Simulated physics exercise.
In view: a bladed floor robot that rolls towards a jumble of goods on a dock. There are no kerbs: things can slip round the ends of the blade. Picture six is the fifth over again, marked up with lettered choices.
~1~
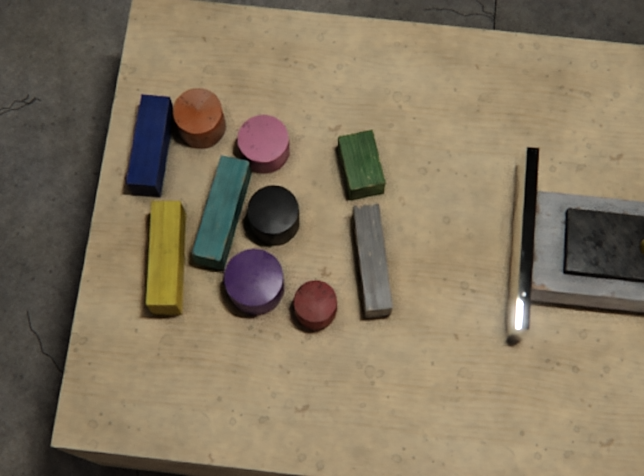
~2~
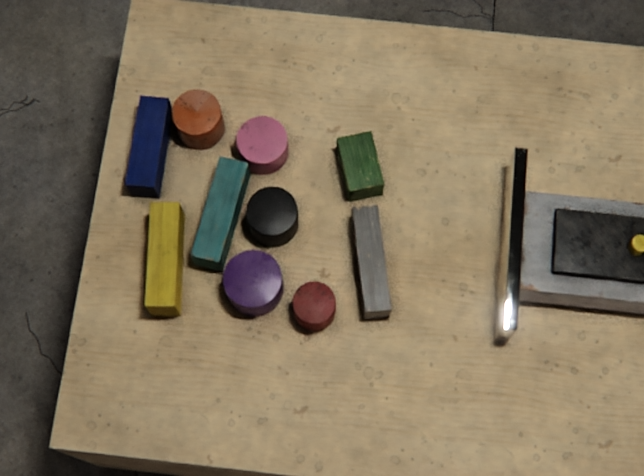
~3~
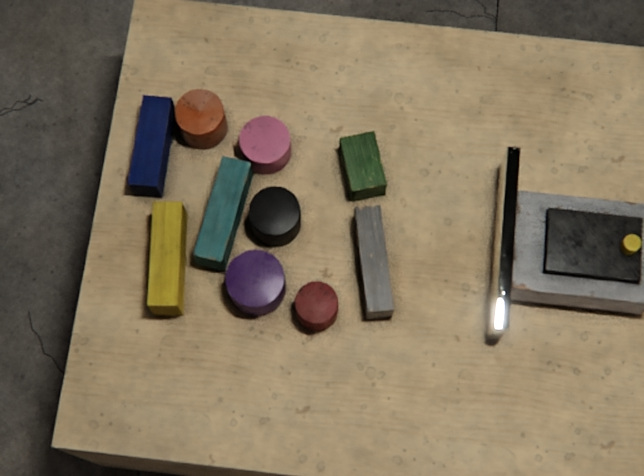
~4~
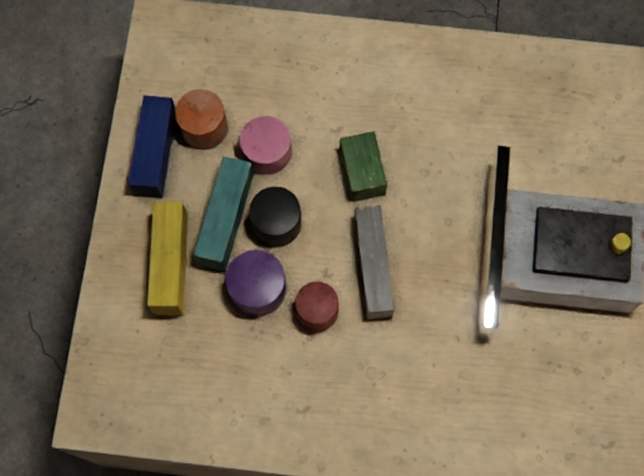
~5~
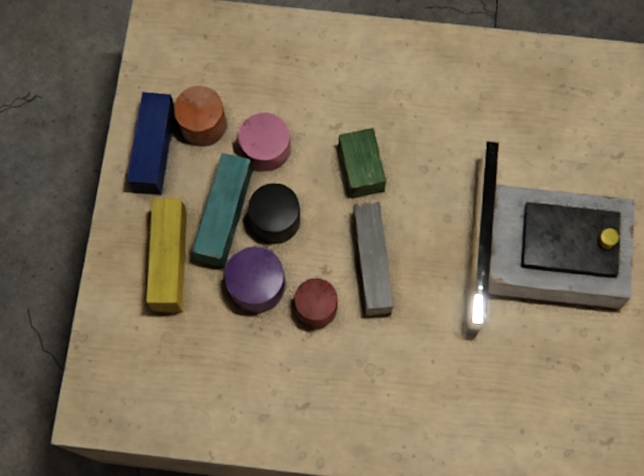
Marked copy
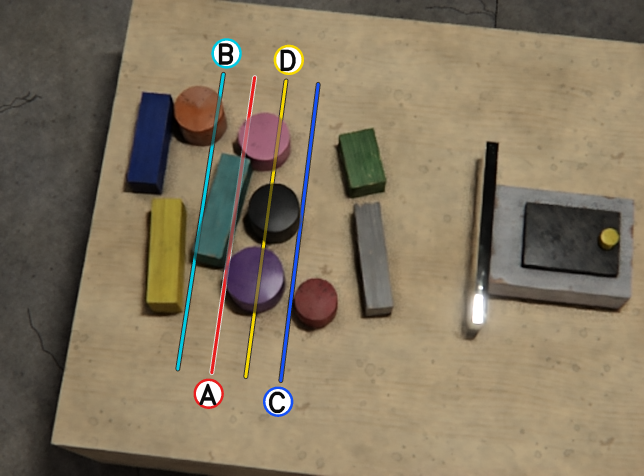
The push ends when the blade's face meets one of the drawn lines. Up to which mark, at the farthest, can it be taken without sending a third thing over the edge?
Stop at B.
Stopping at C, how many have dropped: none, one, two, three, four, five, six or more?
By then, none.
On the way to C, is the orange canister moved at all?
No.
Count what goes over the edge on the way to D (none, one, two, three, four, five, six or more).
In all, none.
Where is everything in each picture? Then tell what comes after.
The first picture shows black canister (274, 215); pink canister (264, 145); turquoise bar (222, 212).
The second picture shows robot (594, 244); grey bar (371, 262).
The third picture shows robot (586, 244); orange canister (201, 120).
The fourth picture shows robot (576, 243); green crate (363, 167).
The fifth picture shows robot (564, 238); yellow stick (168, 256); black canister (275, 213); pink canister (265, 143).
On the marked copy, A at (234, 219); B at (202, 215); C at (300, 226); D at (267, 223).
Taking B. A third of the way, robot (460, 227); green crate (358, 161); grey bar (358, 256).
Two thirds of the way, robot (357, 216); blue stick (145, 142); orange canister (183, 112).
When it is over, robot (278, 207); blue stick over the edge; yellow stick (84, 257); one fallen.
As for the rest, A is within the limit but short; C is within the limit but short; D is within the limit but short.
